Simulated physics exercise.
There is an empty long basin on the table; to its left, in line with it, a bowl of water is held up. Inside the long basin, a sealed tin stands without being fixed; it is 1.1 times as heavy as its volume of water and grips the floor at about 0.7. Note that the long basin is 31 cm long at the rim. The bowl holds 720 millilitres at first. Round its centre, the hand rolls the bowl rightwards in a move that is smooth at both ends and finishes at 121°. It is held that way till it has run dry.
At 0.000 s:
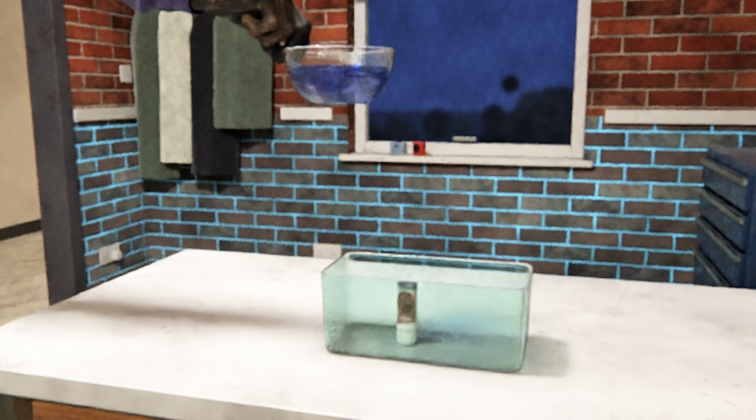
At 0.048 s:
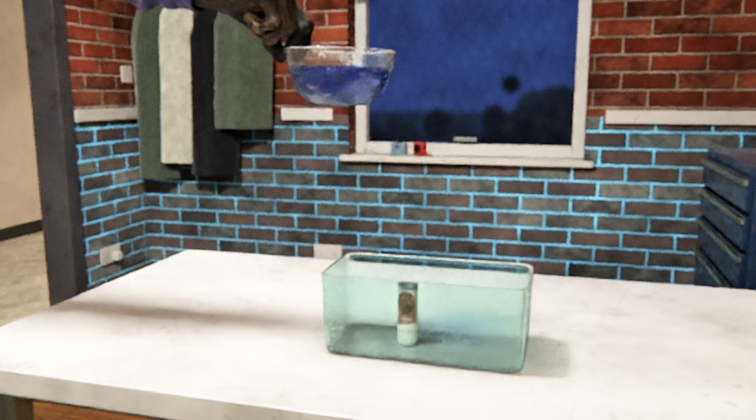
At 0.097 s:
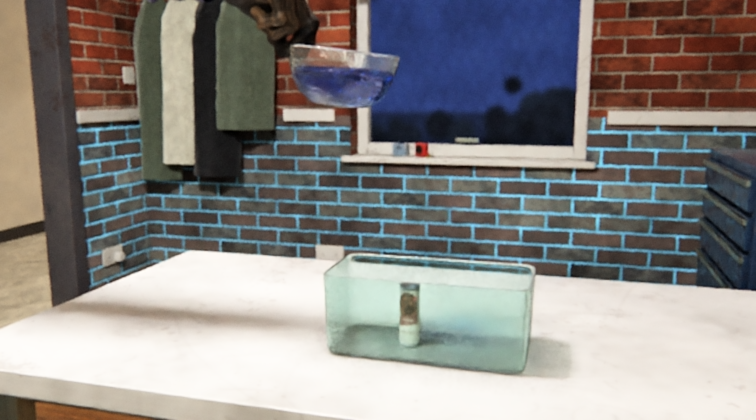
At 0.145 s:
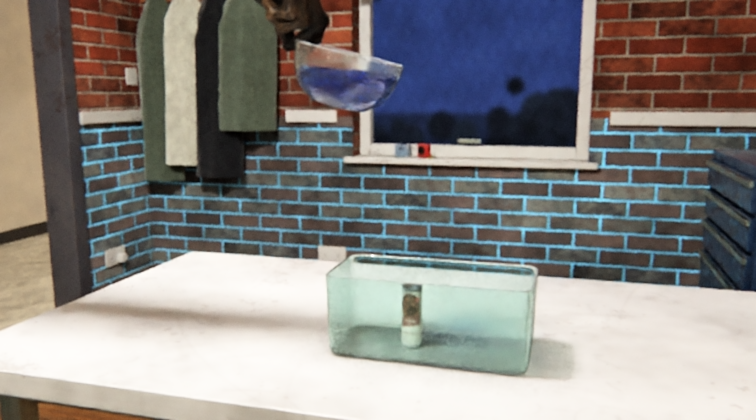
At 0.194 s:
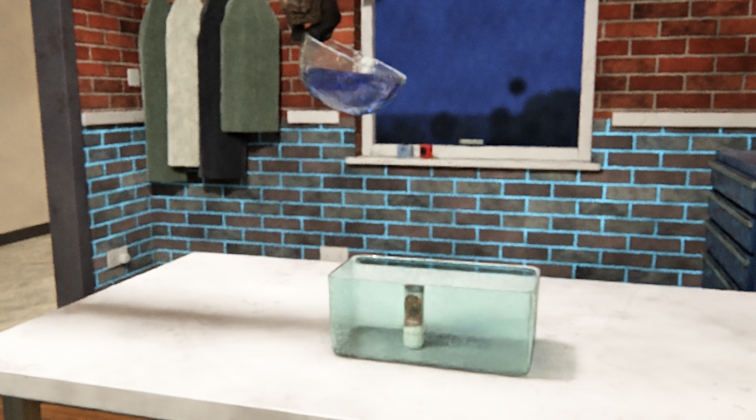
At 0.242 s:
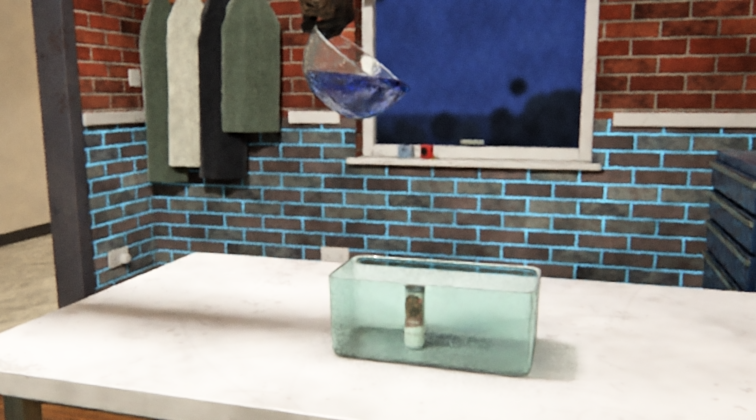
Above a white table with a glass basin, a dark hand steadily tilts a clear bowl of blue liquid rightward.
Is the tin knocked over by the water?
Yes.
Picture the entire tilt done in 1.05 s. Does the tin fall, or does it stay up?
Outcome - the tin stays erect.
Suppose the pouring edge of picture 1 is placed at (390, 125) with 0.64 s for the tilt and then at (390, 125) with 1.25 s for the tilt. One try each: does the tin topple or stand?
The tin stays vertical the first time and stays vertical the second time.
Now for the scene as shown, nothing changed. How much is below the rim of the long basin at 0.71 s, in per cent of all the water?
Some 92 per cent.
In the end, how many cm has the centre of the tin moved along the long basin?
Looks like roughly 7.0 cm in total.
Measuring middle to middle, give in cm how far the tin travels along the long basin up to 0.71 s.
I'd put it at around 2 centimetres.
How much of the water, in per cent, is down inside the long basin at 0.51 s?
At that time the basin holds about 12 per cent of the liquid.
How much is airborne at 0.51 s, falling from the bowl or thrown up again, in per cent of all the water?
Estimate: Some 82 % of the total.
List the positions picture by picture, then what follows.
In the first picture, it leans 0°; its right rim is at (392, 50); the water meets the walls at (295, 69) and (389, 68); the long basin's rim runs from (334, 263) to (530, 278); the tin's top is at (408, 287).
In the second picture, it leans 2°; its right rim is at (393, 53); the water meets the walls at (296, 68) and (390, 69).
In the third picture, it leans 7°; its right rim is at (397, 59); the water meets the walls at (299, 68) and (392, 72).
In the fourth picture, it leans 15°; its right rim is at (401, 68); the water meets the walls at (303, 68) and (397, 76).
In the fifth picture, it leans 25°; its right rim is at (403, 80); the water meets the walls at (308, 68) and (402, 79).
In the sixth picture, it leans 38°; its right rim is at (402, 94); the water meets the walls at (311, 70) and (401, 86); 3 per cent is over the edge.
Then, 0.51 s in, the tilt is 109° and 6 per cent is still to pour; the tin stands where it began.
Then, 0.71 s in, the tilt is 121° and 0 per cent is still to pour; the tin leans 17°.
Then, 0.92 s in, the tilt is 121° and 0 per cent is still to pour; the tin leans 18°.
Then, 1.14 s in, the tilt is 121° and 0 per cent is still to pour; the tin lies on its side.
Finally, the tin lies on its side.
